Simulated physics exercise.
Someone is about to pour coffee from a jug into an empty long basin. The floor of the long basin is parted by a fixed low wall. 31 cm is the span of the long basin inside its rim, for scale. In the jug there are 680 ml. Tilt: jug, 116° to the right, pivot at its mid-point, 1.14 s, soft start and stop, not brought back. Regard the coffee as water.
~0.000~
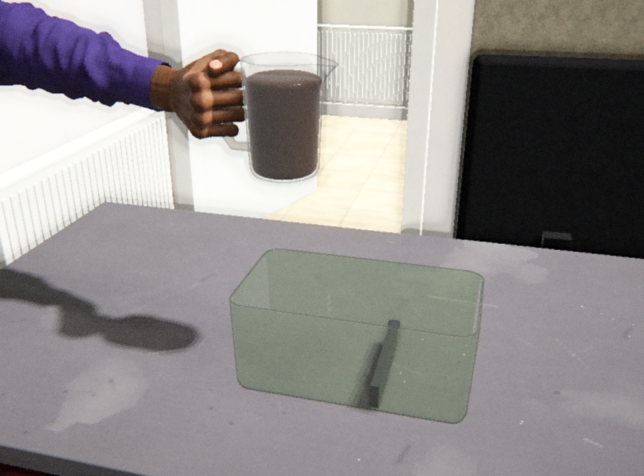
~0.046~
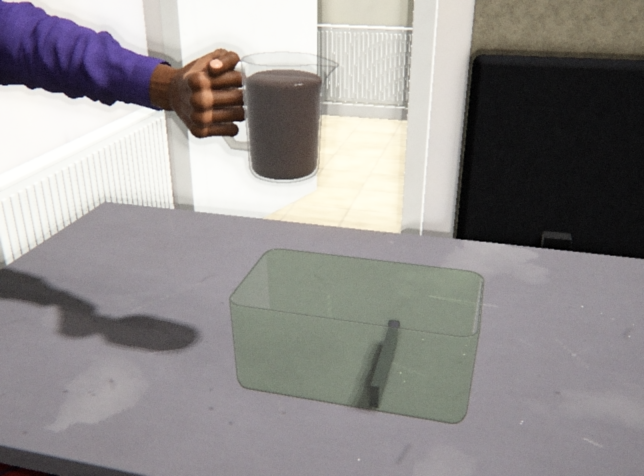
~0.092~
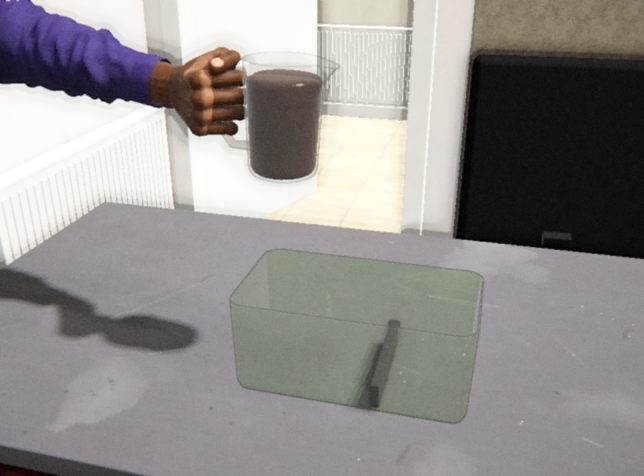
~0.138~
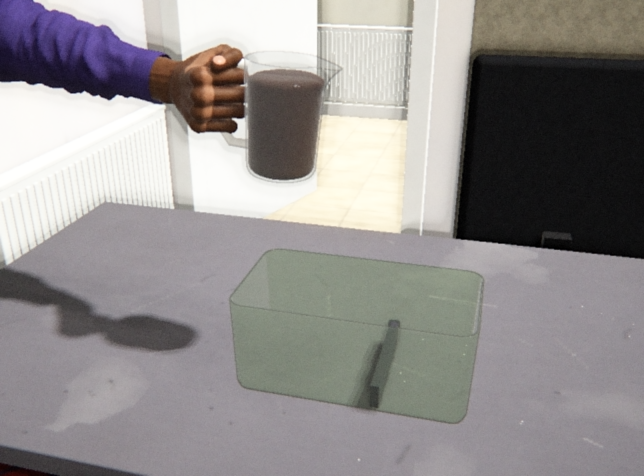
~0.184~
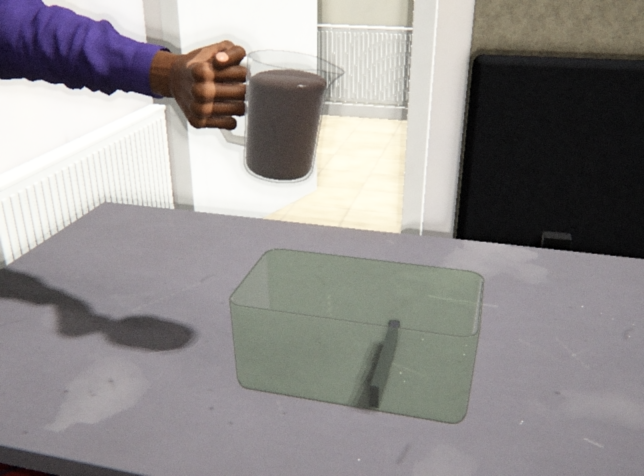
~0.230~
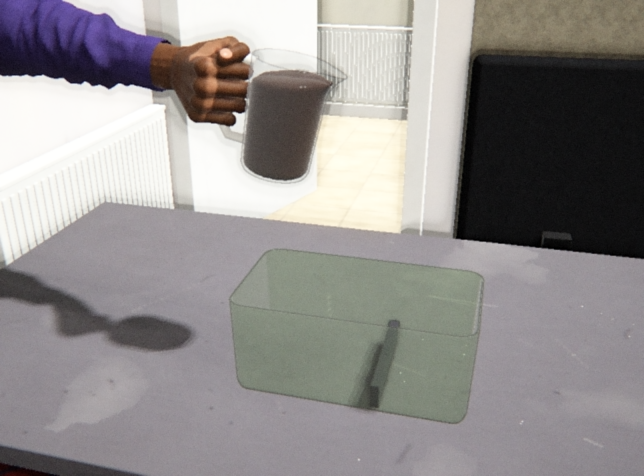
To begin with, a hand in a purple sleeve holds a clear jug of dark brown liquid upright and still, above and left of an empty greenish see-through basin on a grey table. Then the hand slowly turns the jug, leaning it slightly to the right, while the basin stays still.
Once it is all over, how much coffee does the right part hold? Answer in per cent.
The right part holds about 72 per cent.
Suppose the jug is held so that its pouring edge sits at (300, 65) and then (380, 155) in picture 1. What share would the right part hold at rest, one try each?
Some 25 and 80 per cent, in that order.
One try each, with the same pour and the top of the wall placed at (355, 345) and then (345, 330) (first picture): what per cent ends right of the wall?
Some 90 in a hundred, then some 90 in a hundred.
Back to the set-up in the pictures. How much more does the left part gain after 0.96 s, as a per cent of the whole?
Roughly 22 in a hundred.
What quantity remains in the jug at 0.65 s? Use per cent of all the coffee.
Near 82 in a hundred.
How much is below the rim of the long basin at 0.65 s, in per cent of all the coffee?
Around 2%.
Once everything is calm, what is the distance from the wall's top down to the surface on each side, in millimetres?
It's around 30 mm on the left side and around 6 mm on the right side.
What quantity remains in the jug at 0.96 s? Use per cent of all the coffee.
Near 24 in a hundred.
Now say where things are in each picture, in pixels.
It leans 0°; its right rim is at (338, 64); the coffee meets the walls at (249, 74) and (323, 79); the long basin's rim runs from (249, 275) to (481, 304); the wall's top is at (385, 352), in the first picture.
It leans 0°; its right rim is at (339, 64); the coffee meets the walls at (249, 74) and (323, 79), in the second picture.
It leans 2°; its right rim is at (340, 66); the coffee meets the walls at (250, 74) and (324, 79), in the third picture.
It leans 4°; its right rim is at (342, 68); the coffee meets the walls at (251, 74) and (325, 80), in the fourth picture.
It leans 7°; its right rim is at (345, 72); the coffee meets the walls at (254, 74) and (328, 81), in the fifth picture.
It leans 11°; its right rim is at (348, 77); the coffee meets the walls at (256, 76) and (332, 82), in the sixth picture.
Then, 0.65 s in, the tilt is 71° and 82 per cent is still to pour, 0 is left of the wall and 2 right of it.
Then, 0.96 s in, the tilt is 109° and 25 per cent is still to pour, 3 is left of the wall and 42 right of it.
Then, 1.29 s in, the tilt is 116° and 0 per cent is still to pour, 20 is left of the wall and 75 right of it.
Then, 1.64 s in, the tilt is 116° and 0 per cent is still to pour, 24 is left of the wall and 72 right of it.
Finally, 25 per cent lies left of the wall, 72 right of it and 3 outside.
